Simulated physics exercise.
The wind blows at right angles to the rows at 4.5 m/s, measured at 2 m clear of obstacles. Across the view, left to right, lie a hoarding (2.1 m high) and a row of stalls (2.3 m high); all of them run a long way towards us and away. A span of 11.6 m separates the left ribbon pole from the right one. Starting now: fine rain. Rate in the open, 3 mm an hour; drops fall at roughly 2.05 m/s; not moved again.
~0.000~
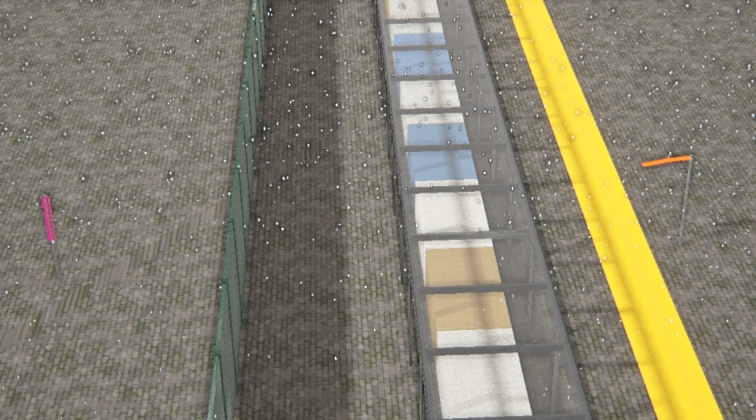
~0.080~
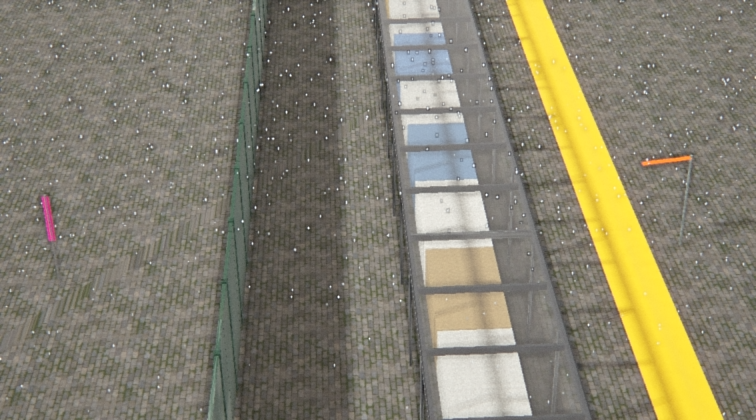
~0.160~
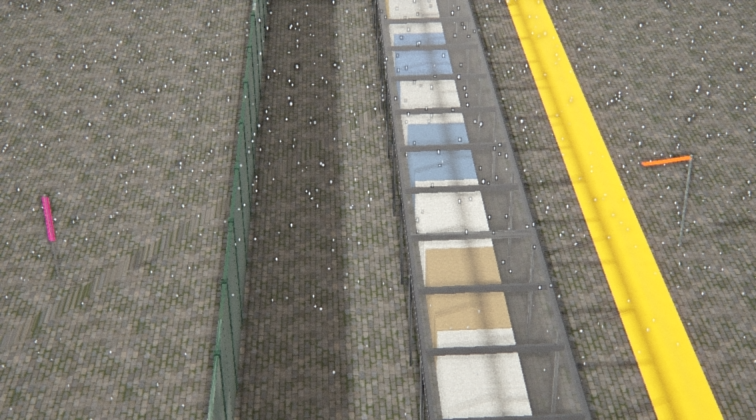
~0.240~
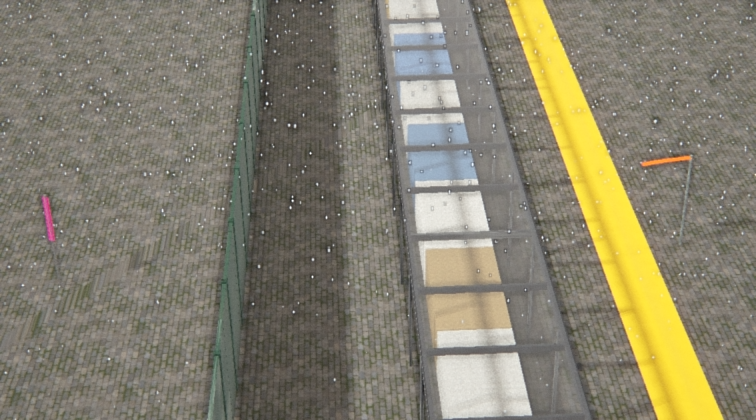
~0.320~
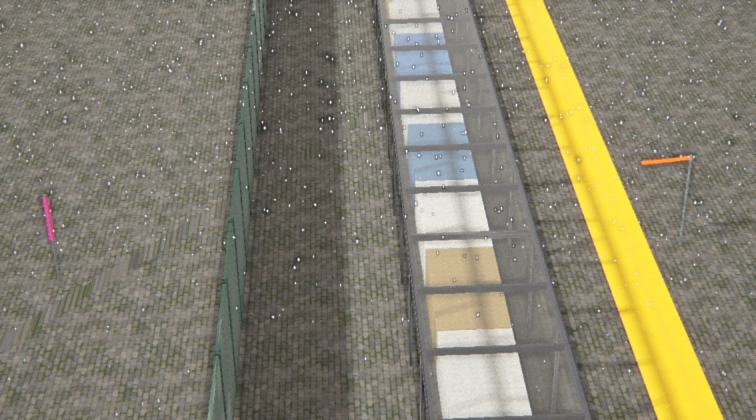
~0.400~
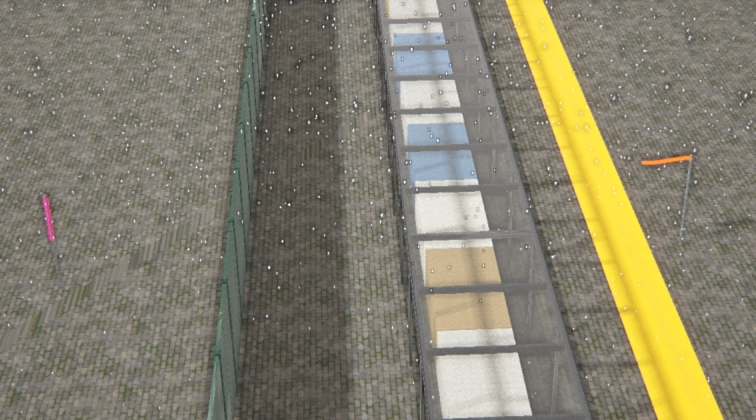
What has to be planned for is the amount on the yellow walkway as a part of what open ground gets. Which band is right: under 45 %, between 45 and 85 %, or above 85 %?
More than 85 %.
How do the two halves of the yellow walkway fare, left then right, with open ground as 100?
Some 100 percent on the left half and some 95 percent on the right half.
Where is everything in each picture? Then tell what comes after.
In the first frame, the left ribbon ends at (52, 241), hanging almost straight.
In the second frame, the right ribbon ends at (643, 164), leaning 85 degrees to the left and the yellow one passes (621, 244).
In the third frame, the left ribbon ends at (52, 241), hanging almost straight, above the rows the drops slant 75 degrees from upright, towards the left and the top of the hoarding crosses (241, 123).
In the fourth frame, the right ribbon ends at (643, 164), leaning 85 degrees to the left and the yellow one passes (595, 180).
In the fifth frame, the left ribbon ends at (52, 240), hanging almost straight and above the rows the drops slant 75 degrees from upright, towards the left.
In the sixth frame, the right ribbon ends at (643, 163), leaning 85 degrees to the left and the top of the hoarding crosses (241, 123).
In 10 minutes the yellow walkway collects 0.5 mm against 0.5 mm in the open.
In 30 minutes the yellow walkway collects 1.5 mm against 1.5 mm in the open.
In 60 minutes the yellow walkway collects 2.9 mm against 3.0 mm in the open, so the yellow walkway has 97 % of the open amount; the left half of it has 101 %, the right half 93 %.
